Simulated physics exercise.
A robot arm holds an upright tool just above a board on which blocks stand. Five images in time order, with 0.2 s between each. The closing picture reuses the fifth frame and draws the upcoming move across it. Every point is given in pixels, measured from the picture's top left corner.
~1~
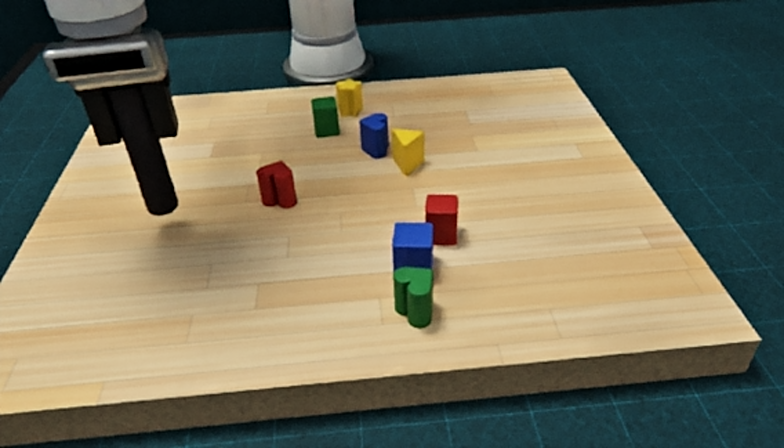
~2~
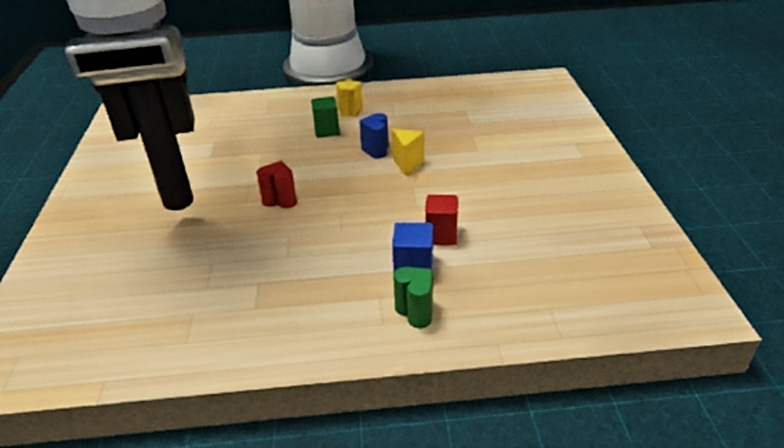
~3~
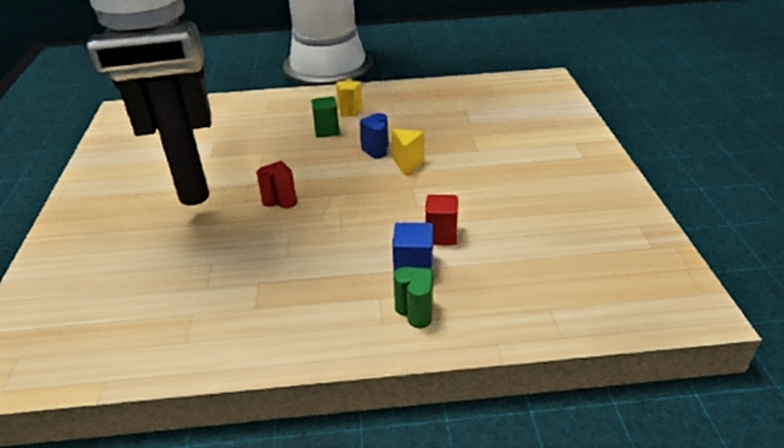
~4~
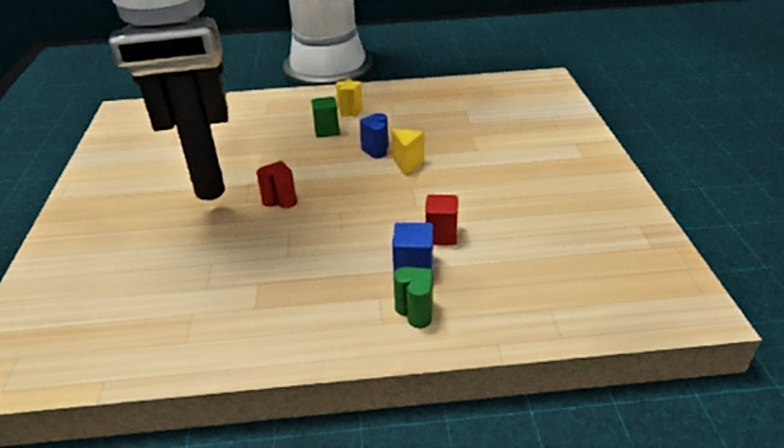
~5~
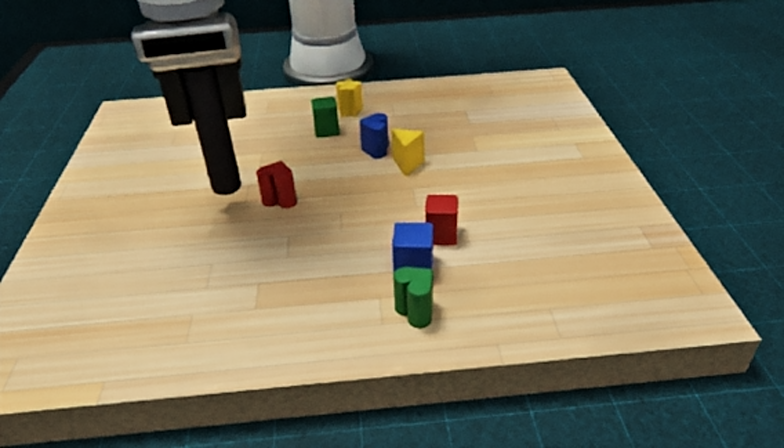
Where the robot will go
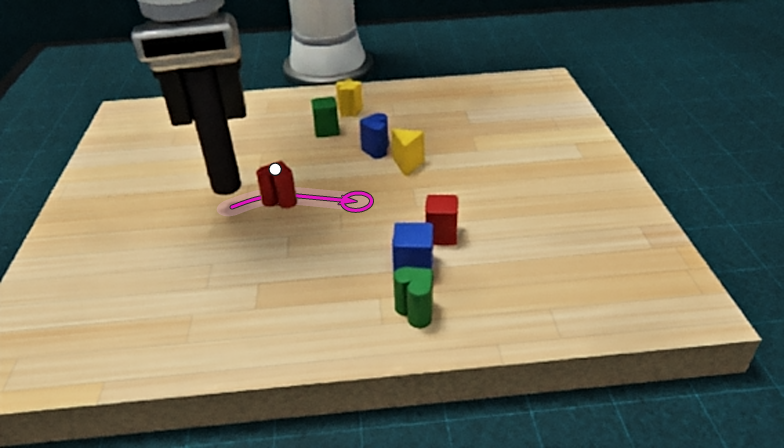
On a pale wooden board, red, blue, green and yellow blocks stand scattered while a robot arm holds a dark upright tool near the left side. The arm moves the tool steadily a short way to the right and slightly toward the back, narrowing the gap to the red heart block, while every block stays still.
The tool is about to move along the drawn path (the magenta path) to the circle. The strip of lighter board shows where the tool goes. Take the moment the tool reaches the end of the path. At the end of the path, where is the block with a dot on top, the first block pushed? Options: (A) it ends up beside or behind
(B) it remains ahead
The correct letter is B.
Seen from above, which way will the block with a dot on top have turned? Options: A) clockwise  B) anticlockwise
A
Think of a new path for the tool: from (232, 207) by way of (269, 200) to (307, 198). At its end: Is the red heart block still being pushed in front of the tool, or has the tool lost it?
I think the tool keeps pushing the red heart block along right to the end.
The drawn path runs from (232, 207) through (274, 196) and (315, 198) to (357, 202); the dot is on the red heart block.
On the path given first. One third of the way, tool at (270, 177); red heart block at (301, 167), turned 20° clockwise.
Two thirds of the way, tool at (313, 178); red heart block at (343, 171), turned 30° clockwise.
At the end, tool at (355, 182); red heart block at (386, 177), turned 40° clockwise; yellow three-sided block not moved.
